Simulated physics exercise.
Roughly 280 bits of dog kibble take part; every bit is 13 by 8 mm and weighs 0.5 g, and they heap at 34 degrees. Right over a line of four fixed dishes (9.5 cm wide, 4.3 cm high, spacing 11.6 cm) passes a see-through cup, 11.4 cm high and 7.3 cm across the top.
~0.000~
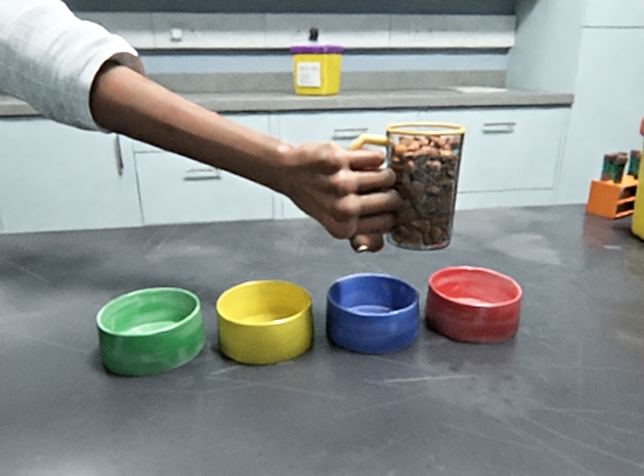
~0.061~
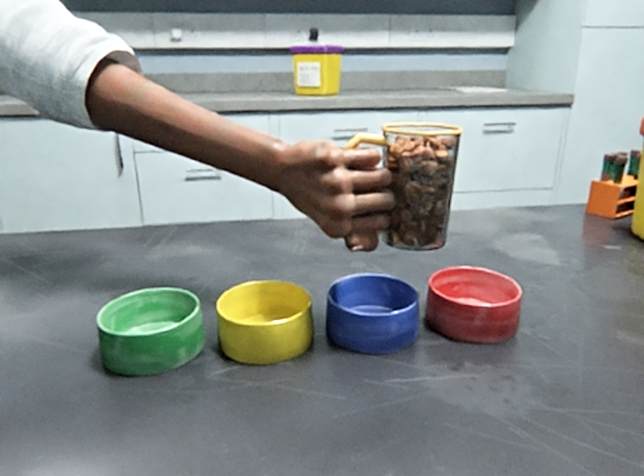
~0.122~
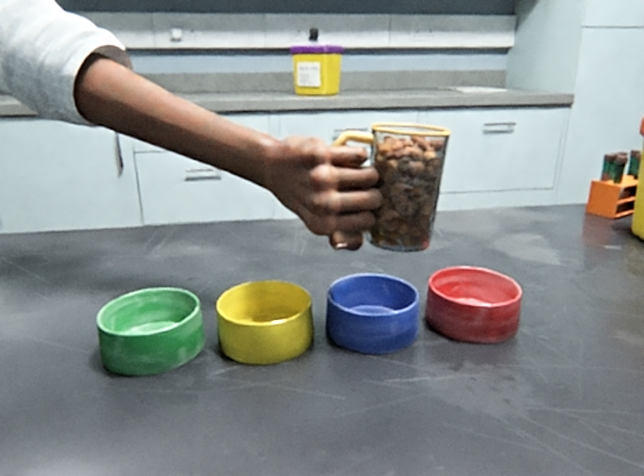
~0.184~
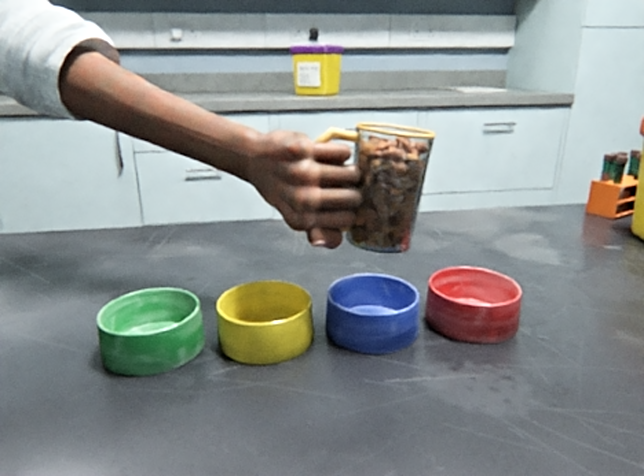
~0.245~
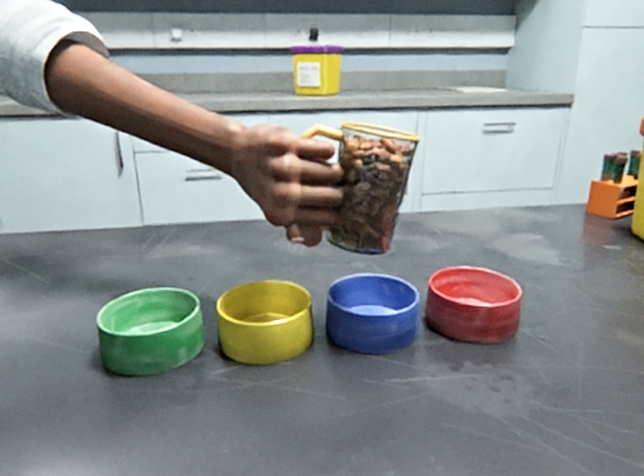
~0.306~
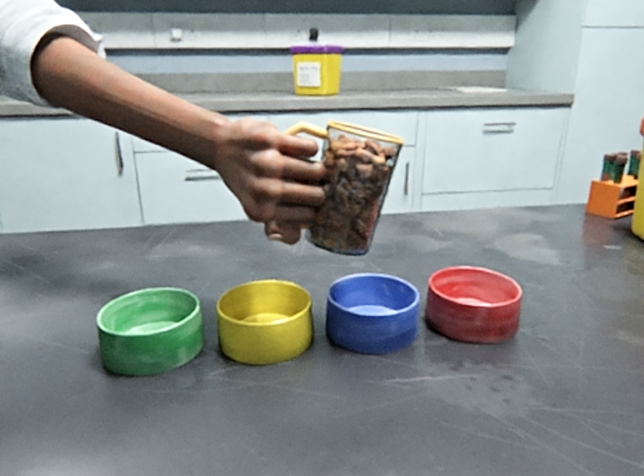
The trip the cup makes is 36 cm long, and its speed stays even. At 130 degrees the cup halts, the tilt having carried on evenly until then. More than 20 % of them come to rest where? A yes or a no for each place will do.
One by one: Red: Not in excess of a fifth; blue: Not in excess of a fifth; green: In excess of a fifth; yellow: Not in excess of a fifth; counter: Not in excess of a fifth.
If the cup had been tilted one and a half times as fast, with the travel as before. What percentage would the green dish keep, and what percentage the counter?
Result: Green dish 90, counter 10.
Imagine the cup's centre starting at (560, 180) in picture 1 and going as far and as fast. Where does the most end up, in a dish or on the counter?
Most goes to: Yellow.
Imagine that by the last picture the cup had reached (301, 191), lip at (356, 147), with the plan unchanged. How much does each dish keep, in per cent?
Dish by dish: Red 0 per cent, blue 0 per cent, green 90 per cent, yellow 0 per cent.
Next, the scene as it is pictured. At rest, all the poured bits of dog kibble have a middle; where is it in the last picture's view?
Est. centre at rest: (148, 322) px.
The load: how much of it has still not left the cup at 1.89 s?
Close to 90 in a hundred.
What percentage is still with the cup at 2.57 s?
About 0 percent.
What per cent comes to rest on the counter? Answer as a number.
Some 10 in a hundred.
After 1.26 s, tilt 68 degrees; cup holds 100 %.
Then, at 1.89 s, tilt 103 degrees; cup holds 90 %, green 10 %.
After 2.57 s, tilt 130 degrees; cup holds 0 %, green 95 %.
At rest (3.3 s), red 0 %, blue 0 %, green 90 %, yellow 0 %, counter 10 %.
